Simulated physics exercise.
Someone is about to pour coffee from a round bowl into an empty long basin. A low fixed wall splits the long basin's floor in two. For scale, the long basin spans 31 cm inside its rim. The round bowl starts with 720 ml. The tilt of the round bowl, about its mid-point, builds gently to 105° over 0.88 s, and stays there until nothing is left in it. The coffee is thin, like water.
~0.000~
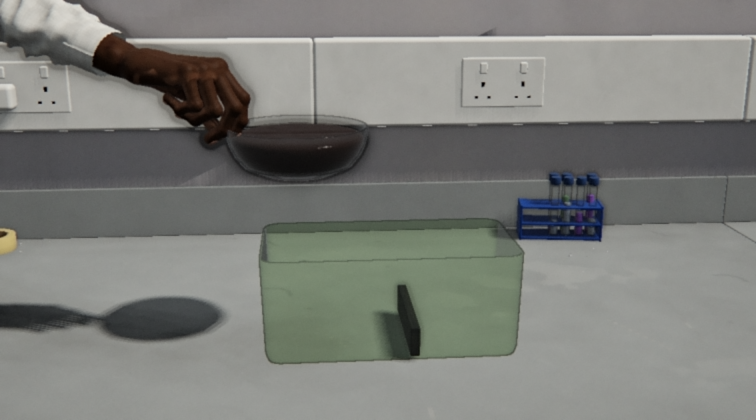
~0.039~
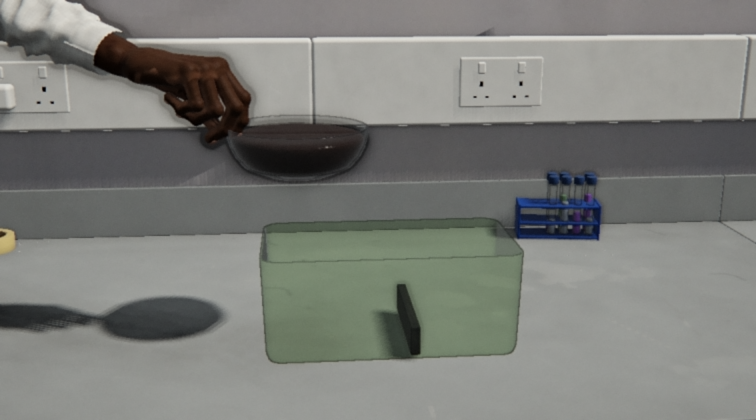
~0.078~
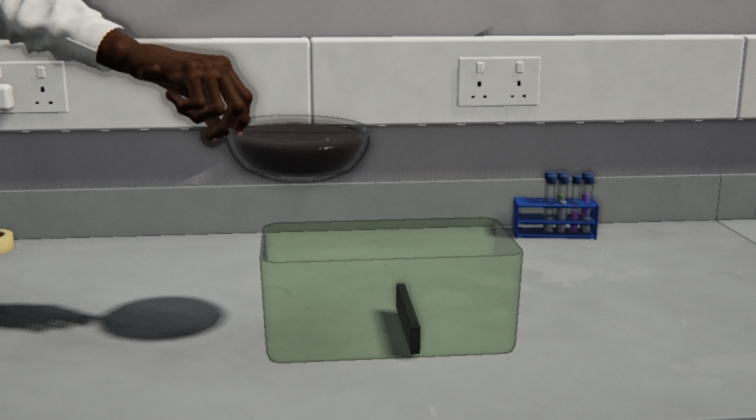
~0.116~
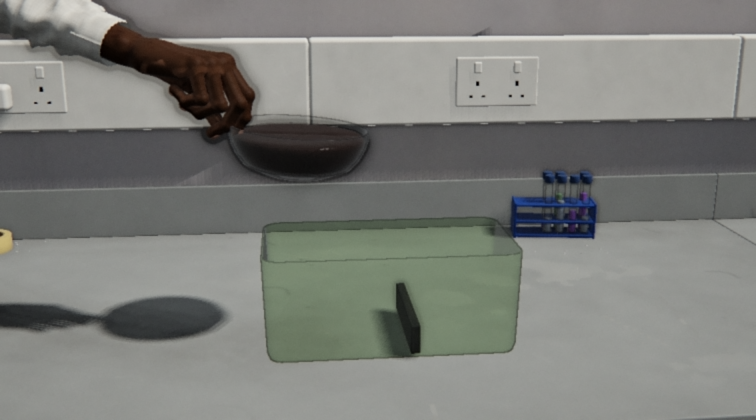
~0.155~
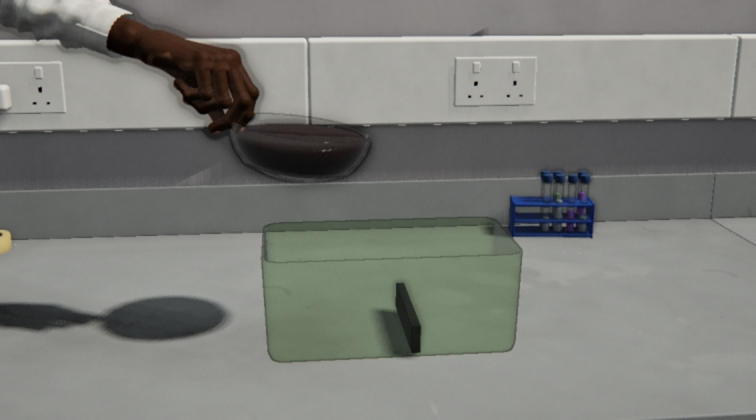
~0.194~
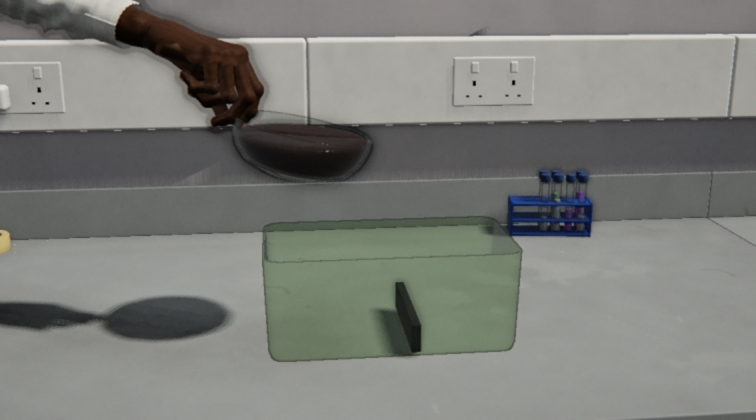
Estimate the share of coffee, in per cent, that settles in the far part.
The far part has some 51 per cent.
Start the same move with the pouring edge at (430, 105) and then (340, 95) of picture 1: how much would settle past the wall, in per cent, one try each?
First 70, then 30 per cent.
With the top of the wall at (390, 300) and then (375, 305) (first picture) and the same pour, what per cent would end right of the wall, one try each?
First 70, then 80 per cent.
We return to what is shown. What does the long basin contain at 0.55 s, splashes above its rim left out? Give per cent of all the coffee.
About 36 per cent.
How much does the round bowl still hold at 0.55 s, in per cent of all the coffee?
Some 22 per cent.
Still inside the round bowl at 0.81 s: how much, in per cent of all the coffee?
Some 0 per cent.
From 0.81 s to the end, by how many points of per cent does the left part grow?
Near 4 in a hundred.
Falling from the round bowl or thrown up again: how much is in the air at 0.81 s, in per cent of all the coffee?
About 2 per cent.
By 0.55 s the tilt is 73° and 22 per cent is still to pour, 10 is left of the wall and 26 right of it.
By 0.81 s the tilt is 103° and 0 per cent is still to pour, 45 is left of the wall and 53 right of it.
By 1.08 s the tilt is 105° and 0 per cent is still to pour, 48 is left of the wall and 51 right of it.
By 1.38 s the tilt is 105° and 0 per cent is still to pour, 48 is left of the wall and 51 right of it.
At rest 48 per cent lies left of the wall, 51 right of it and 1 outside.
